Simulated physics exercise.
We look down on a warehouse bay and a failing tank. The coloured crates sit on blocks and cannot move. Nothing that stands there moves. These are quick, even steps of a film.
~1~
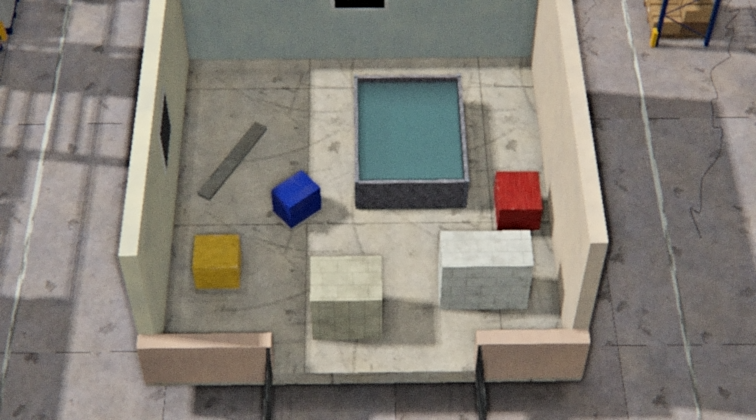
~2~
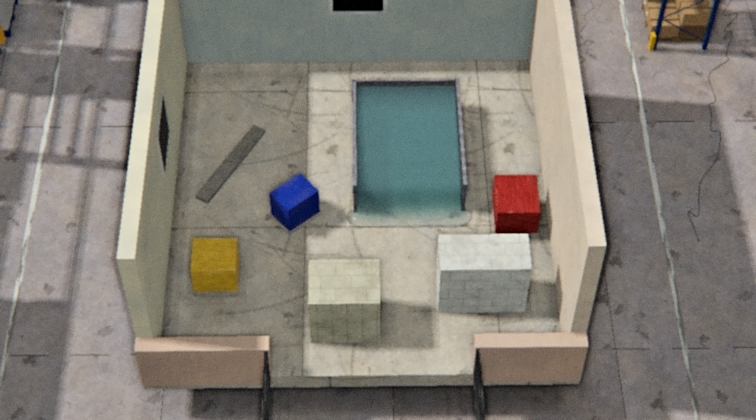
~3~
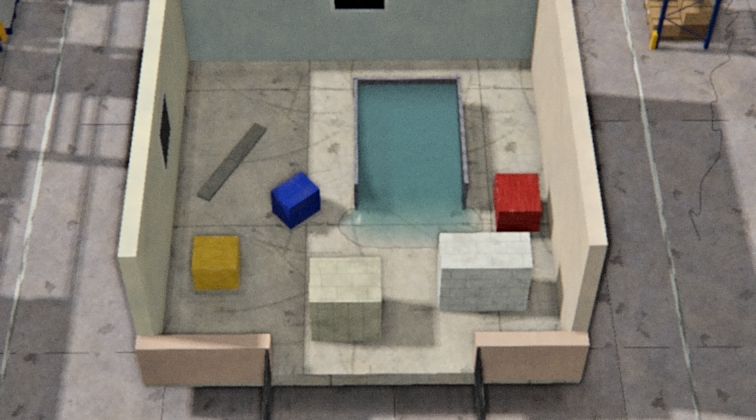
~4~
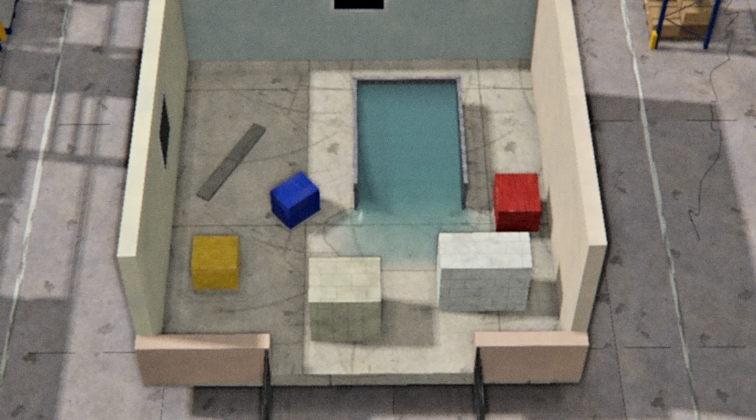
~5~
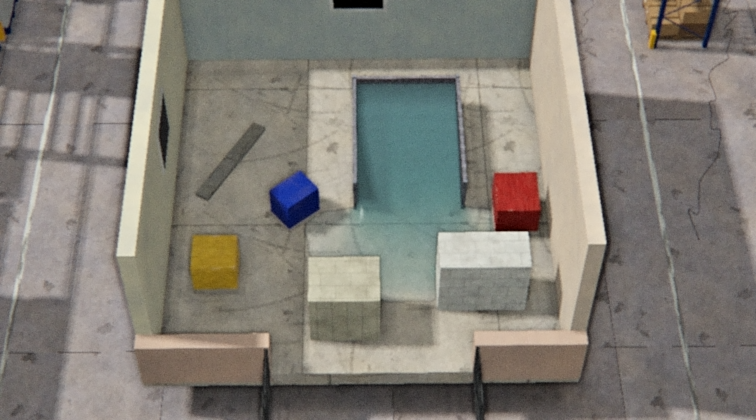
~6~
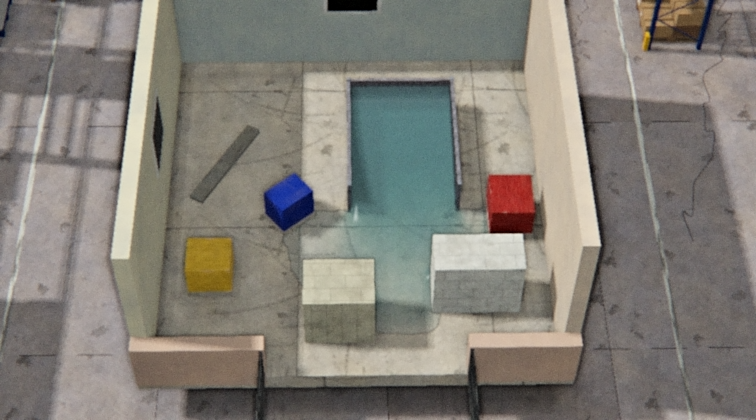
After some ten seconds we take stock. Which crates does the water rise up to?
The blue crate stays dry; the red crate gets wet; the yellow crate gets wet.
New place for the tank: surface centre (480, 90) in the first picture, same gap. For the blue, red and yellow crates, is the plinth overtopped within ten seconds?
Then: The blue one ends up wet; the red one takes water; the yellow one takes water.
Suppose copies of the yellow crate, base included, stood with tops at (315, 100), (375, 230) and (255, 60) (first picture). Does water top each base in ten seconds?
As listed: Is safe, ends up wet, escapes it.
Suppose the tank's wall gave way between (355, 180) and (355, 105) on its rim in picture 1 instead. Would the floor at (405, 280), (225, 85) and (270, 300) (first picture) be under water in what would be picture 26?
In that order: Covered, covered, under water.
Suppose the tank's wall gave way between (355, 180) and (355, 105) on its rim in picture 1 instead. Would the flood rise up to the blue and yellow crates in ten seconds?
One by one: Blue crate is wetted; yellow crate ends up wet.
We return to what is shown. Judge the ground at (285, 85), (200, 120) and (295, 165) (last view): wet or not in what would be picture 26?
In turn: No water, dry, no water.
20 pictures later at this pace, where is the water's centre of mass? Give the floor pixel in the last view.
Roughly at (387, 240).
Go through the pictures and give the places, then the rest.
The first picture shows still water in the tank at (409, 130).
In the second picture, the front is at (468, 213), out from the gap at (409, 202).
In the third picture, the front is at a hidden place, out from the gap at (410, 202).
In the fourth picture, water pours out at (410, 202) and has run to a hidden place.
In the fifth picture, the front is at a hidden place, out from the gap at (409, 201).
In the sixth picture, water pours out at (404, 204) and has run to (377, 328).
A moment on, water covers 25 % of the floor; the blue crate water round its plinth, the red crate water round its plinth, the yellow crate not reached.
Next, water covers 35 % of the floor; the blue crate water round its plinth, the red crate water round its plinth, the yellow crate water round its plinth.
Then, water covers 55 % of the floor; the blue crate water round its plinth, the red crate water round its plinth, the yellow crate water round its plinth.
Later, water covers 75 % of the floor; the blue crate water round its plinth, the red crate water round its plinth, the yellow crate water round its plinth.
In the end, water covers 95 % of the floor; the blue crate stayed above the water, the red crate was topped, the yellow crate was topped.
